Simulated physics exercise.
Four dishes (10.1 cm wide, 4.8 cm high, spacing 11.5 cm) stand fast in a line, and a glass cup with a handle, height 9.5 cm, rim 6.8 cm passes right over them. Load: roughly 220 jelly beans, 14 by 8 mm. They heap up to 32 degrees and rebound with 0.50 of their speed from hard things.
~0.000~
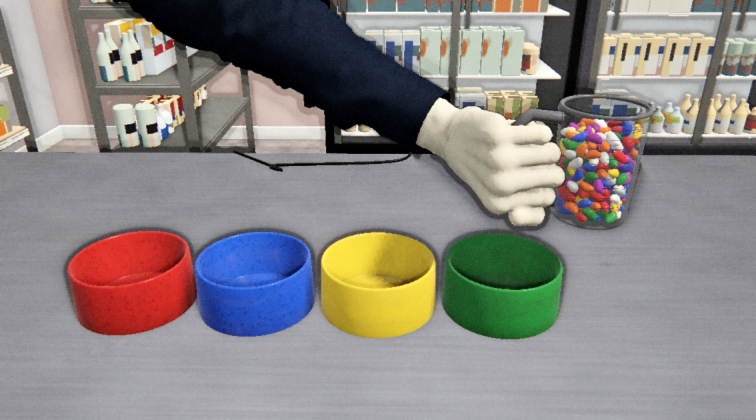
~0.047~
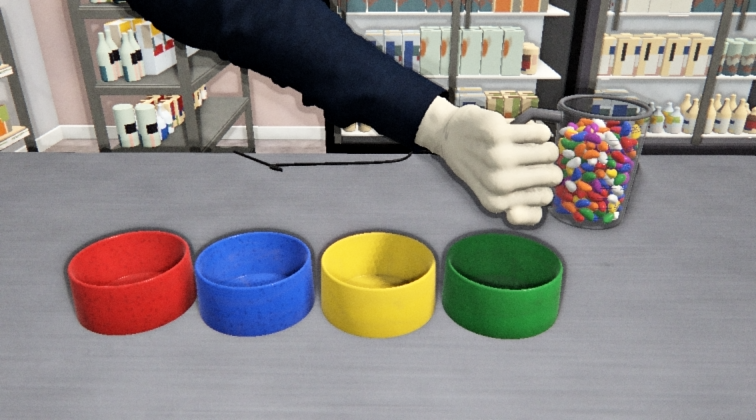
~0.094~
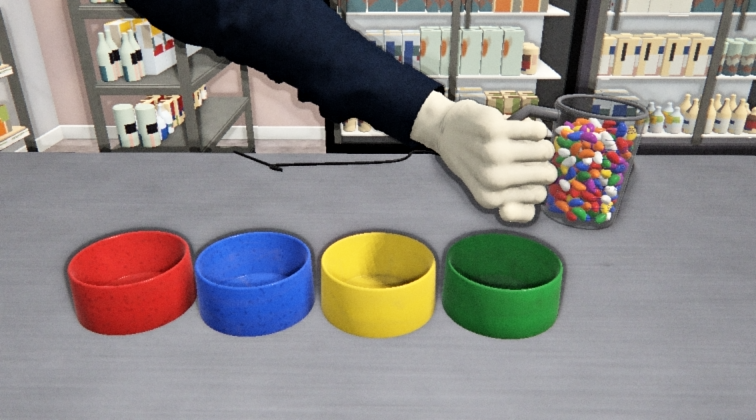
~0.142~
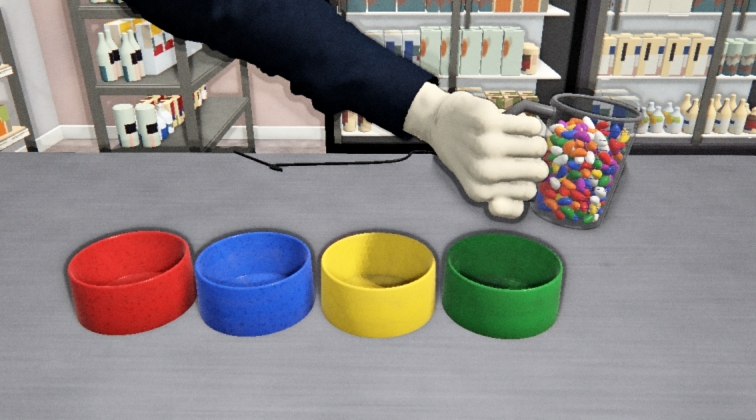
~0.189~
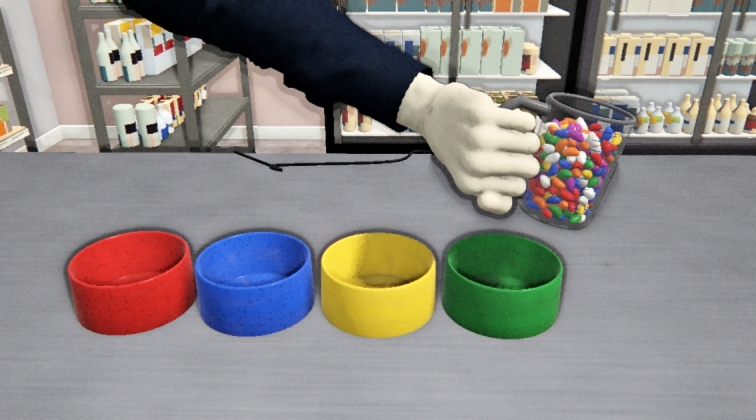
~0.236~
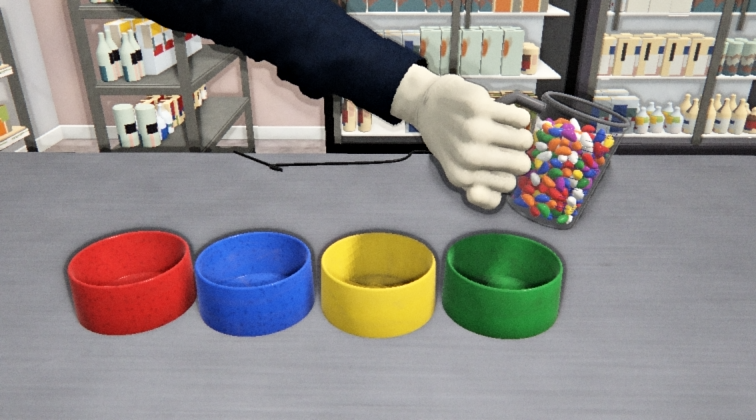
On a grey counter in a shop, four dishes, red, blue, yellow and green, sit in a row while a pale hand grips a clear cup of colourful jelly beans at the right. The hand barely moves at first, then shifts the cup slightly left and leans it gently clockwise.
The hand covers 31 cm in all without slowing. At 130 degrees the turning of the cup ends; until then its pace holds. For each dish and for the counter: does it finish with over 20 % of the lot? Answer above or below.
Red: Below, blue: Below, green: Below, yellow: Above, counter: Below.
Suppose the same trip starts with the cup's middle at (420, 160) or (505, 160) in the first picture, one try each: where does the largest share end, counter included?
The winner: Blue, then blue.
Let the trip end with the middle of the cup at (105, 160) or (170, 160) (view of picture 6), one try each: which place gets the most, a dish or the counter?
The winner: Yellow; yellow.
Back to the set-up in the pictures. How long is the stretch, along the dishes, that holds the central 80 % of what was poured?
About 8 cm.
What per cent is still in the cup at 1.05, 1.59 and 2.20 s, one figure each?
In turn: 100, 5, 0.
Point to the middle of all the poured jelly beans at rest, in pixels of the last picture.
Around (384, 287).
Then, at 1.05 s, tilt 90 degrees; cup holds 100 %.
After 1.59 s, tilt 130 degrees; cup holds 5 %, green 10 %, yellow 85 %.
After 2.20 s, tilt 130 degrees; cup holds 0 %, green 10 %, yellow 90 %.
In the end, at 2.5 s, red 0 %, blue 0 %, green 10 %, yellow 90 %, counter 5 %.
